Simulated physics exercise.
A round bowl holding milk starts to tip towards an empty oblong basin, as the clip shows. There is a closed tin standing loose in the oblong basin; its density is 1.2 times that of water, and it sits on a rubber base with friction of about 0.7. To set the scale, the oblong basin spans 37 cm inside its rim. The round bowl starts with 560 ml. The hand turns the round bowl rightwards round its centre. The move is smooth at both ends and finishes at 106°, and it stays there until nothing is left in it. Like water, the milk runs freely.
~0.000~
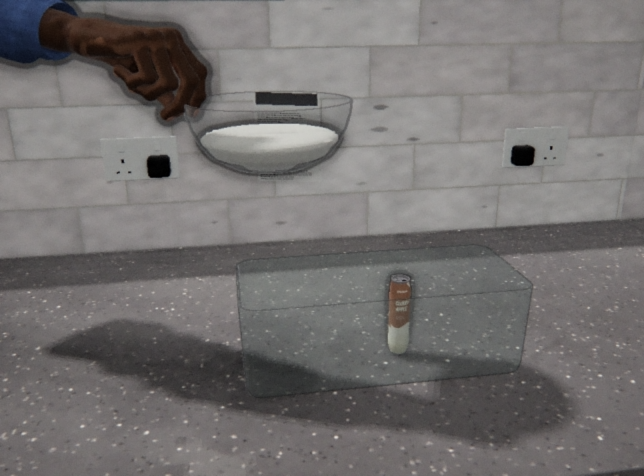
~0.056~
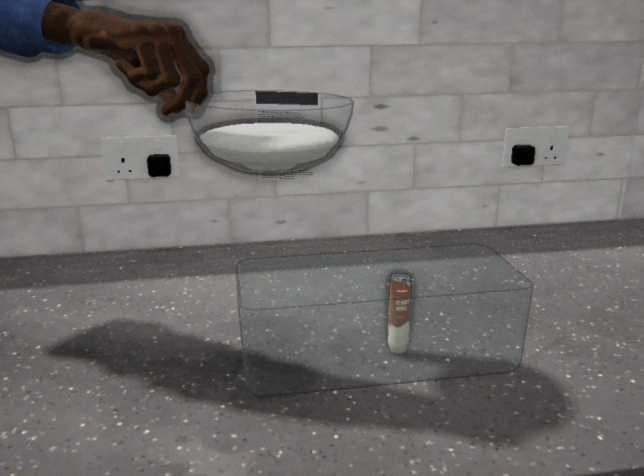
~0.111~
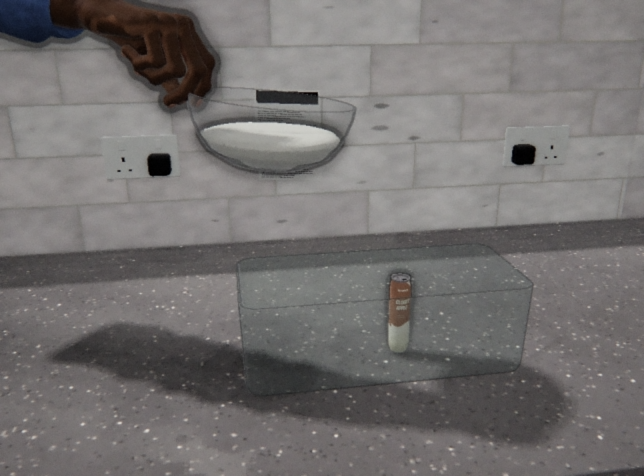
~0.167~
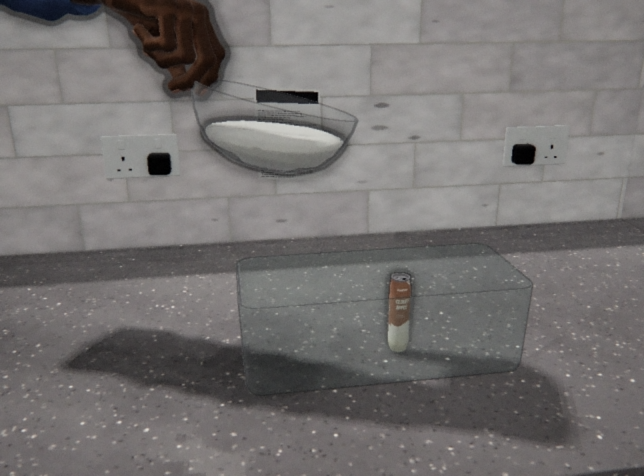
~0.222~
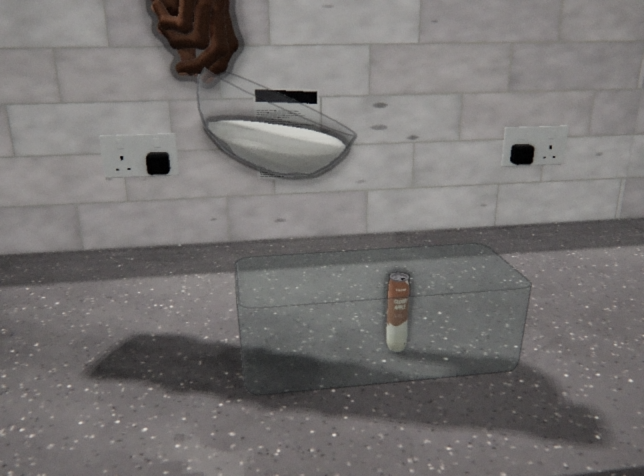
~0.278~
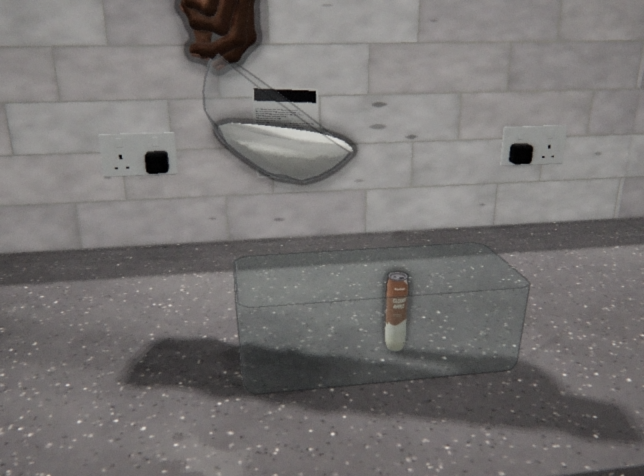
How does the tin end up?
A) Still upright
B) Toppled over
Toppled over.
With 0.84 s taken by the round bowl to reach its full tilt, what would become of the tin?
The tin would stay balanced.
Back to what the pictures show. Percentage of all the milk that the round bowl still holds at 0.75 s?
About 0 percent.
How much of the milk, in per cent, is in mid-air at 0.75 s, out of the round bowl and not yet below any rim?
Close to 4 per cent.
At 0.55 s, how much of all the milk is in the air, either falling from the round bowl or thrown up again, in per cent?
About 52 per cent.
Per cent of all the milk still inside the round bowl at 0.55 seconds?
At that time about 6 in a hundred parts are still held.
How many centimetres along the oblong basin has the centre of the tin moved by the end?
Around 8.5 cm.
By 0.55 s the tilt is 96° and 6 per cent is still to pour; the tin stands where it began.
By 0.75 s the tilt is 106° and 0 per cent is still to pour; the tin leans 9°.
By 0.96 s the tilt is 106° and 0 per cent is still to pour; the tin leans 44°.
By 1.19 s the tilt is 106° and 0 per cent is still to pour; the tin lies on its side.
At rest the tin lies on its side.
